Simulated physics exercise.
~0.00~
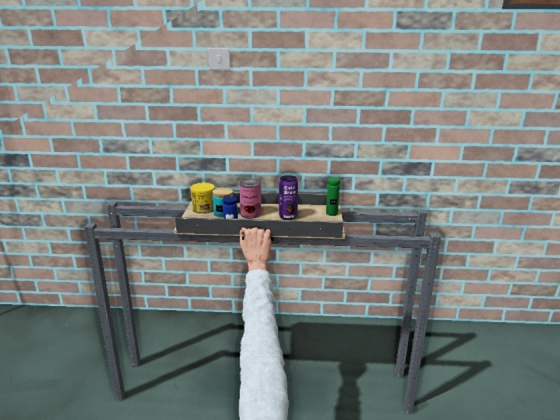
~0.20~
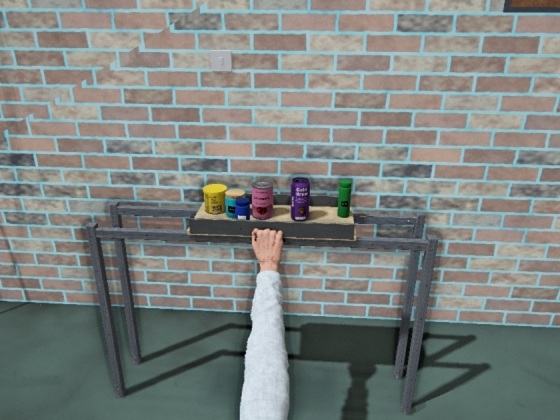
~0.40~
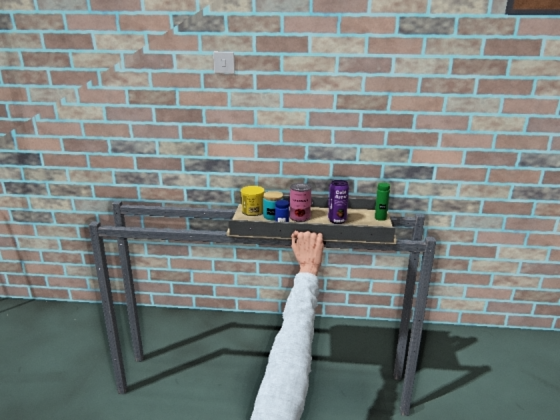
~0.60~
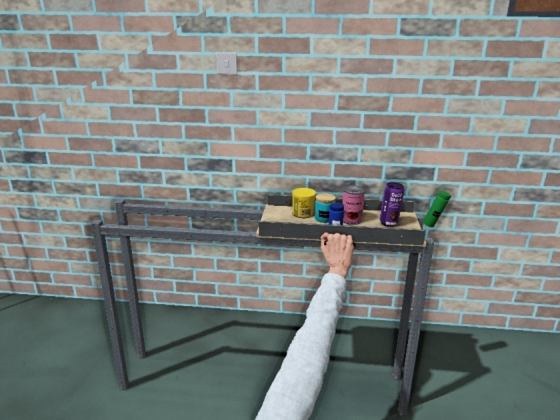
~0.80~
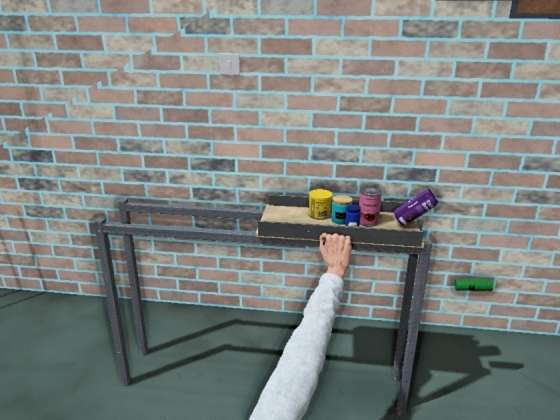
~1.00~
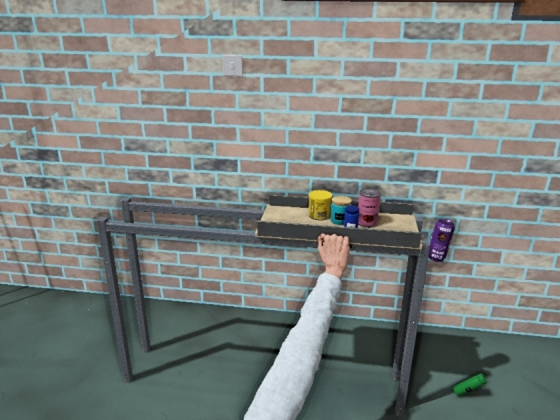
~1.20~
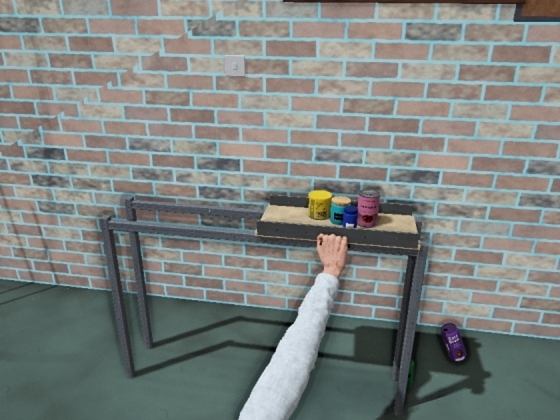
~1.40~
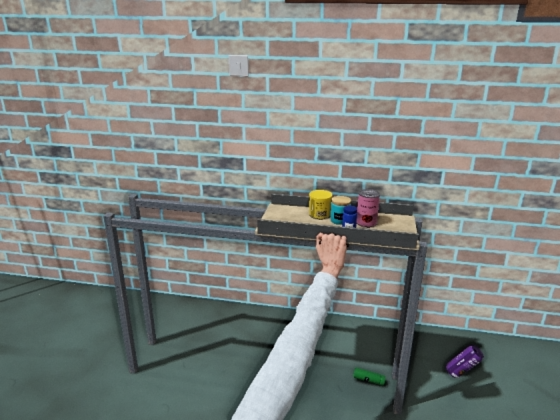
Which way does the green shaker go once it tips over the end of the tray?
It goes down, dropping from the right end of the tray to the floor.
